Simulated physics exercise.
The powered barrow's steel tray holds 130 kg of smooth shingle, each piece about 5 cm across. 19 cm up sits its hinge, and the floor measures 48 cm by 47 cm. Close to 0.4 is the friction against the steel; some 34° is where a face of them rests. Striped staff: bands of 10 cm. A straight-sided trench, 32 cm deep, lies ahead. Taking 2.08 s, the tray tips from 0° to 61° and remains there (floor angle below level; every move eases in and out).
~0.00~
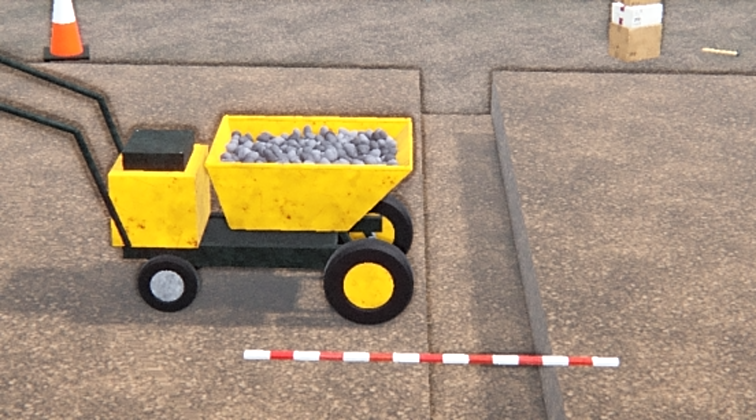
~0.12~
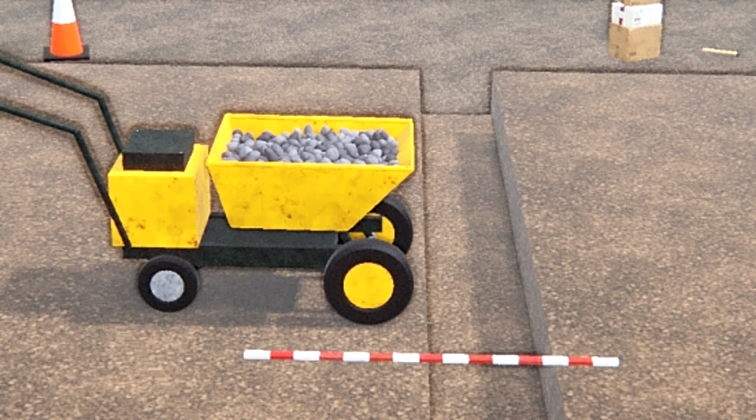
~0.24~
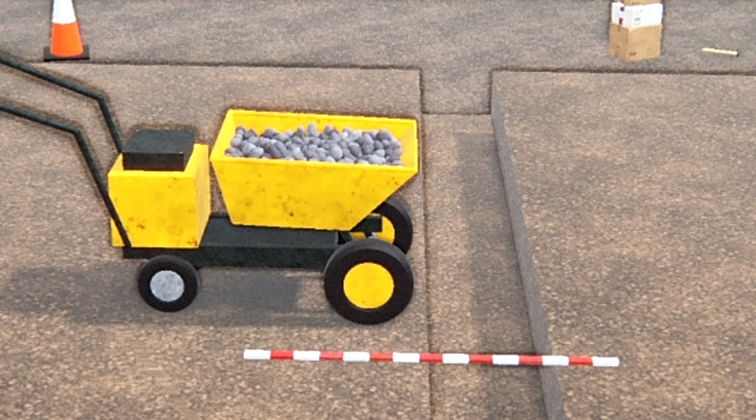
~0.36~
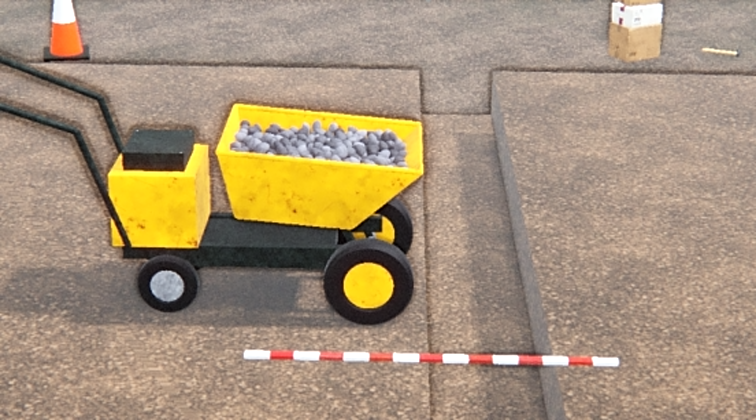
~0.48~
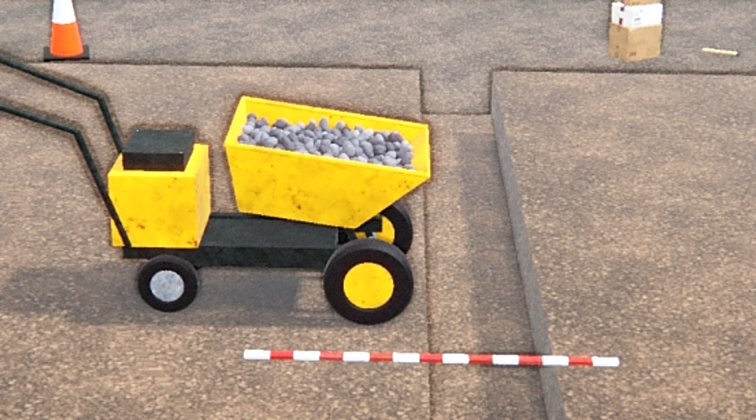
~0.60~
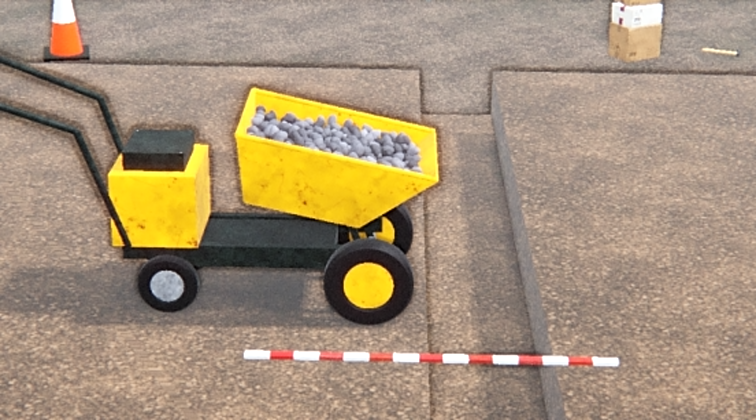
In this clip, a yellow powered barrow loaded with smooth grey stones stands beside a trench, behind a red-and-white striped staff, while its tray gradually tilts, the left end rising and the stones shifting slightly toward the right.
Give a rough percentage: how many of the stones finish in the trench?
70 %.
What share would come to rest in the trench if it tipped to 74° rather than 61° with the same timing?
About 60%.
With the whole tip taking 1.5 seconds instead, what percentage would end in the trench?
65 per cent.
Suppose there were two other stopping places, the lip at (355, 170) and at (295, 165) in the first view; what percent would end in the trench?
About 100 and 85 per cent.
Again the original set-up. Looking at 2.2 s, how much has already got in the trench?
By that point it's something like 25 in a hundred.
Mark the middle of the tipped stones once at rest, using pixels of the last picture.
Around (520, 343).
After 1.6 s the floor is at 51°; 100 % in the tray; the foremost stones are at (498, 217).
After 2.2 s the floor is at 61°; 55 % in the tray, 27 % in the trench, 17 % past the trench; the foremost stones are at (625, 295).
After 2.5 s the floor is at 61°; 31 % in the tray, 40 % in the trench, 29 % past the trench; the foremost stones are at (692, 298).
After 4.5 s the floor is at 61°; 0 % in the tray, 70 % in the trench, 30 % past the trench; the foremost stones are at (730, 303).
